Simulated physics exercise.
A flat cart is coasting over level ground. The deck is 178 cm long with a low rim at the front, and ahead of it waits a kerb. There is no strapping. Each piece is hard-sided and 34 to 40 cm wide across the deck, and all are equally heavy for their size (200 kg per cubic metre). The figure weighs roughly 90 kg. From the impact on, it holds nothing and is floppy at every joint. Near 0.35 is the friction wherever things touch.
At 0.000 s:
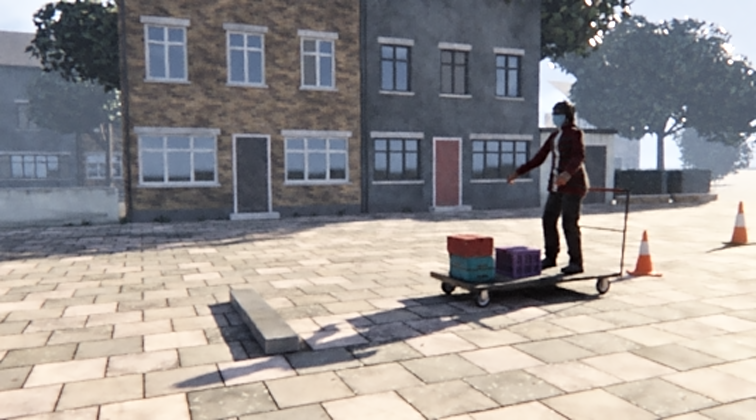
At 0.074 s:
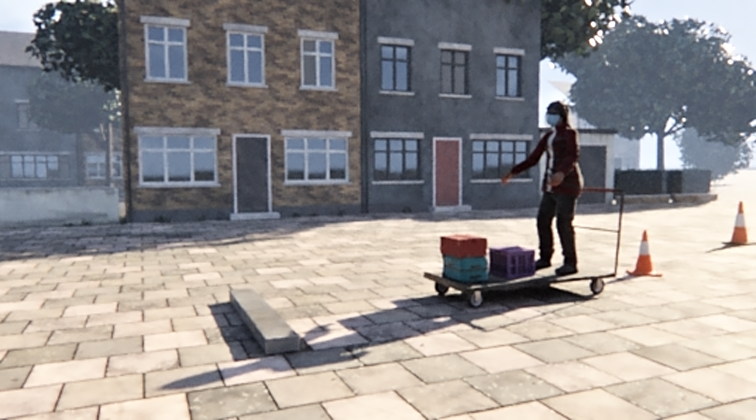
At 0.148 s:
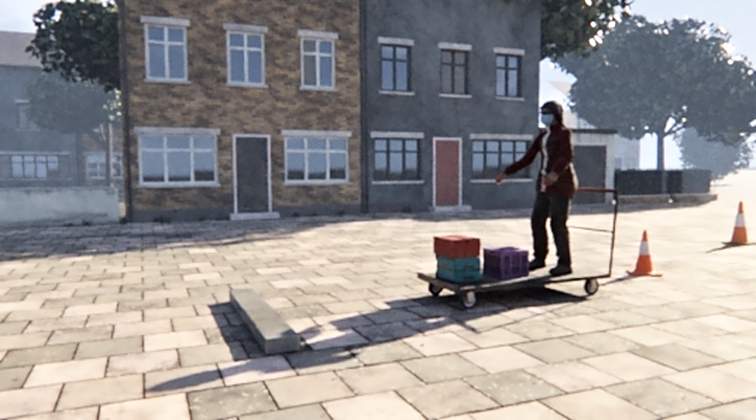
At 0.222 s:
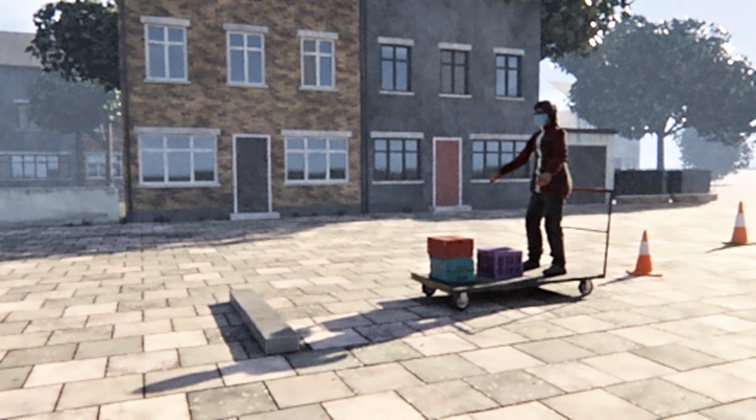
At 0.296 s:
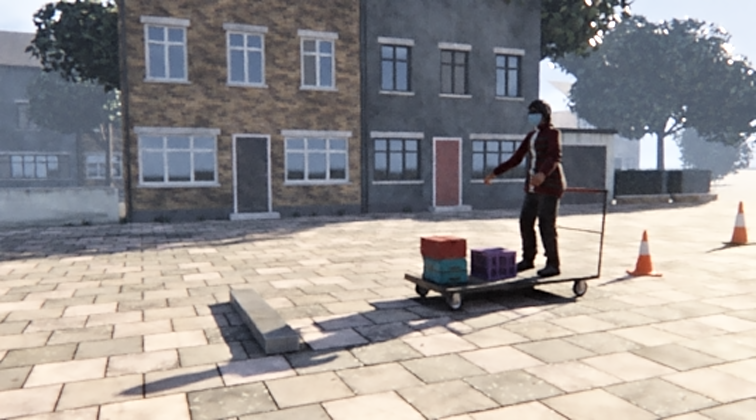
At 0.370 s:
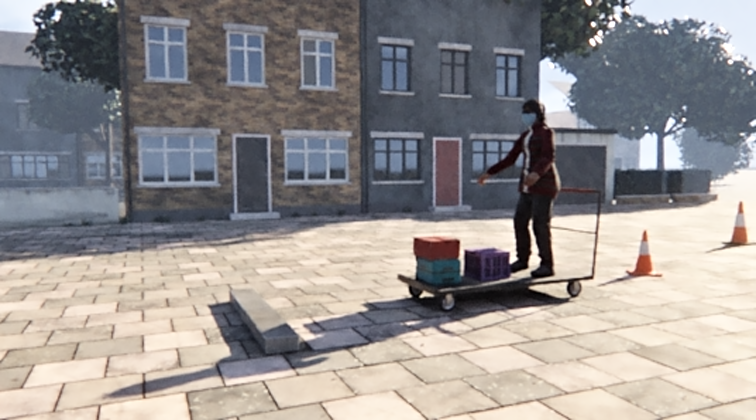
A flat cart carrying a standing masked figure in a dark red jacket, one arm held out forward, rolls slowly and steadily leftward a short way across a sunlit paved square, seen side-on from a fixed view. At its front sit a red box stacked on a teal one, with a purple crate behind. A low grey kerb lies to the left, orange cones stand at right, and brick and grey houses rise behind.
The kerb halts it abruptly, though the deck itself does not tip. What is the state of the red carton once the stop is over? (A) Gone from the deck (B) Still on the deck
(B) Still on the deck.
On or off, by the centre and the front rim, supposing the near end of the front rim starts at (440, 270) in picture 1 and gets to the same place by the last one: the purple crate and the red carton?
Result: Purple safe; red gone.
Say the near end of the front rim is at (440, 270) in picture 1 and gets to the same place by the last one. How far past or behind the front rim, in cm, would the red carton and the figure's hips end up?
Red 50 past, hips 110 behind.
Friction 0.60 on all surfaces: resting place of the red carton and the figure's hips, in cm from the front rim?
In that case, behind the front rim: Red at 10 cm, hips at 120 cm.
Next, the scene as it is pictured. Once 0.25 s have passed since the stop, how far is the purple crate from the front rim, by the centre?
Behind the rim, near 65 cm.
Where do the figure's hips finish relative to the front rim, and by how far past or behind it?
Some 110 cm behind it.
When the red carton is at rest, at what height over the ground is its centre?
About 55 cm.
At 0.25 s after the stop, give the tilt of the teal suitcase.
Tilt from vertical: Around 0°.
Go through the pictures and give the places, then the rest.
Red carton (470, 245), teal suitcase (471, 266), rim corner (472, 288); 181 cm still to roll, in the first picture.
Red carton (463, 246), teal suitcase (465, 267), rim corner (465, 289); 174 cm still to roll, in the second picture.
Red carton (457, 246), teal suitcase (458, 267), rim corner (458, 289); 166 cm still to roll, in the third picture.
Red carton (450, 247), teal suitcase (451, 268), rim corner (451, 290); 159 cm still to roll, in the fourth picture.
Red carton (443, 247), teal suitcase (445, 268), rim corner (443, 291); 151 cm still to roll, in the fifth picture.
Red carton (436, 247), teal suitcase (438, 269), rim corner (436, 292); 144 cm still to roll. Speed about 1.0 m/s, in the sixth picture.
After 1.80 s the deck stops.
After 2.35 s the red carton is 7 cm behind the rim, tilted 0°, near (269, 258) in the last picture's view.
After 2.80 s the red carton is 7 cm behind the rim, tilted 0°, near (269, 258) in the last picture's view.
Final state at 4.0 s, nothing is past the rim; behind it, teal suitcase, red carton, purple crate and the figure's hips.
